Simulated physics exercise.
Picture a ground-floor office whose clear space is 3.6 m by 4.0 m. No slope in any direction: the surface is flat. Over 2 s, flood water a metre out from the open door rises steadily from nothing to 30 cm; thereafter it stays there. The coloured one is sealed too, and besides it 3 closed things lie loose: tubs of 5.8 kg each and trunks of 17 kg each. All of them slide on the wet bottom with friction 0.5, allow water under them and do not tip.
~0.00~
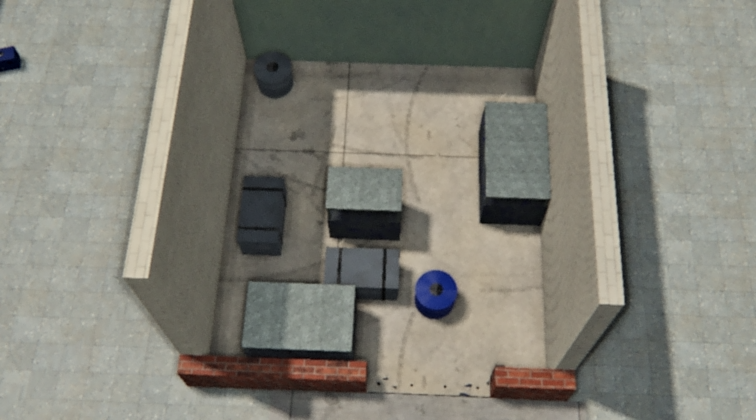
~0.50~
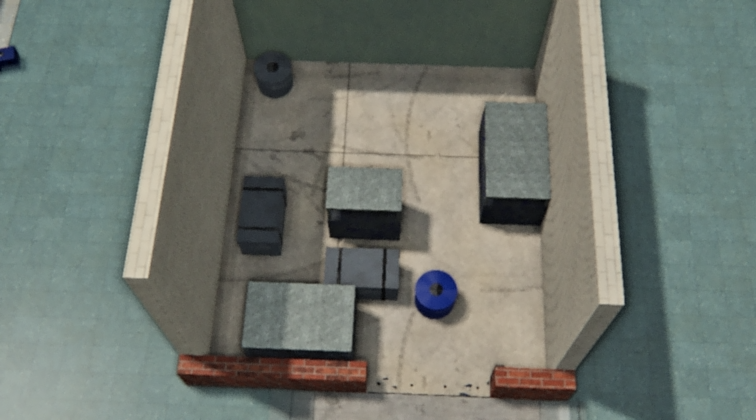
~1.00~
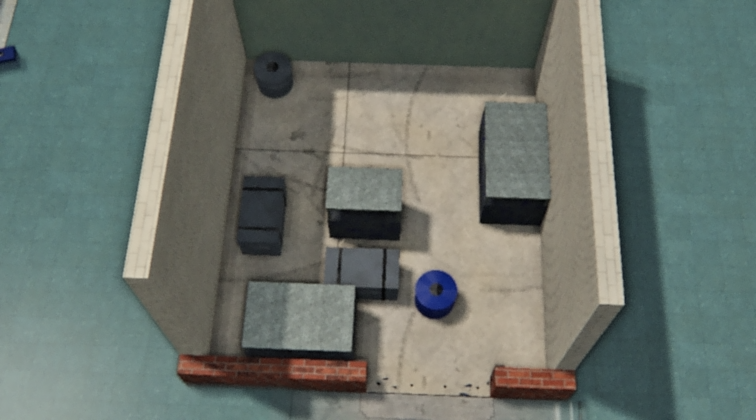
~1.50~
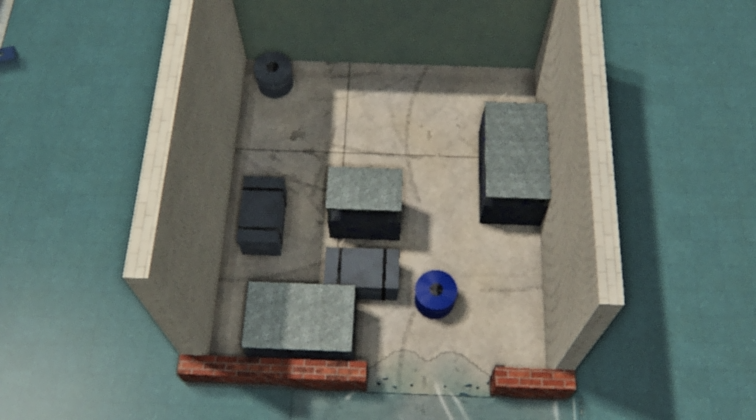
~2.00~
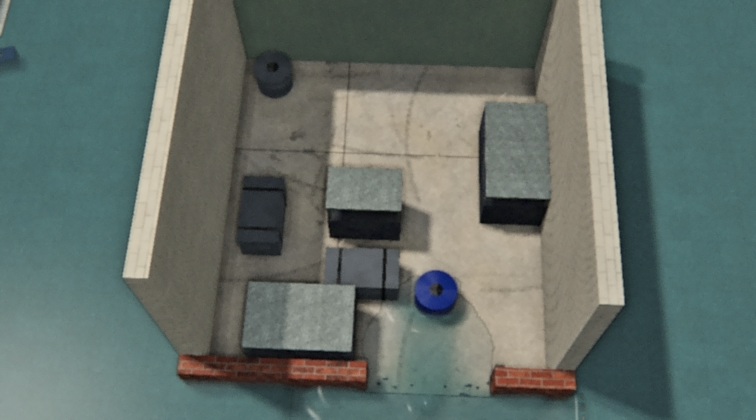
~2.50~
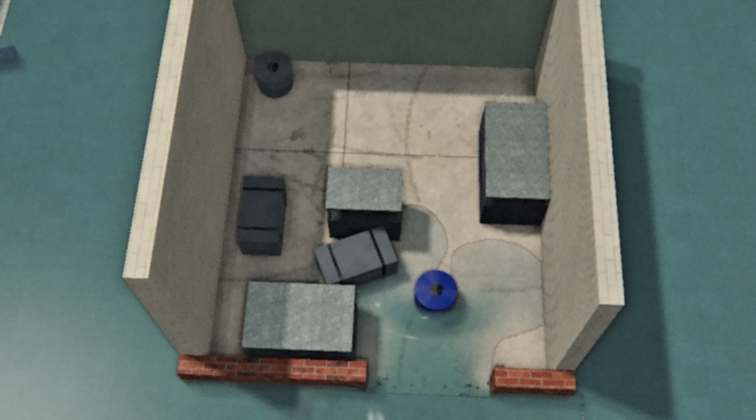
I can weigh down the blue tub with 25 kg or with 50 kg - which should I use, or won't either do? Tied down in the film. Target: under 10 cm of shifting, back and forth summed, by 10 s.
Go with neither; both fall short.
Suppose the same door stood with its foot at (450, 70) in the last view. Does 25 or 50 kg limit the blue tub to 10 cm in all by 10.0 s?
Result: Heavier option only.
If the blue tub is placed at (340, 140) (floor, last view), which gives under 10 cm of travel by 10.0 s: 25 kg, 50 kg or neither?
Result: Heavy passes, light fails.
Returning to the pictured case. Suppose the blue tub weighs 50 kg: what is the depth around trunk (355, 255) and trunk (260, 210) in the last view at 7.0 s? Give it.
Some 17 cm at the first, some 14 cm at the second.
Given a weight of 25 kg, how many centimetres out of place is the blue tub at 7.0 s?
Close to 300 centimetres.
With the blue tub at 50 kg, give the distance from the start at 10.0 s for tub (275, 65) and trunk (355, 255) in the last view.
First 120 cm, then 200 cm.
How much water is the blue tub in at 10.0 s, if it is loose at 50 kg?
22 cm, roughly.
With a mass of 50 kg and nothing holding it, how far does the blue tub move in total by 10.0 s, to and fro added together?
Roughly 30 centimetres altogether.
After 3.5 s the blue tub would be 111 cm from its start with 25 kg and 28 cm from its start with 50 kg; 10 cm of water round it then.
After 4.5 s the blue tub would be 218 cm from its start with 25 kg and 28 cm from its start with 50 kg; 17 cm of water round it then.
After 7.0 s the blue tub would be 288 cm from its start with 25 kg and 28 cm from its start with 50 kg; 19 cm of water round it then.
After 10.0 s the blue tub would be 264 cm from its start with 25 kg and 28 cm from its start with 50 kg; 22 cm of water round it then.
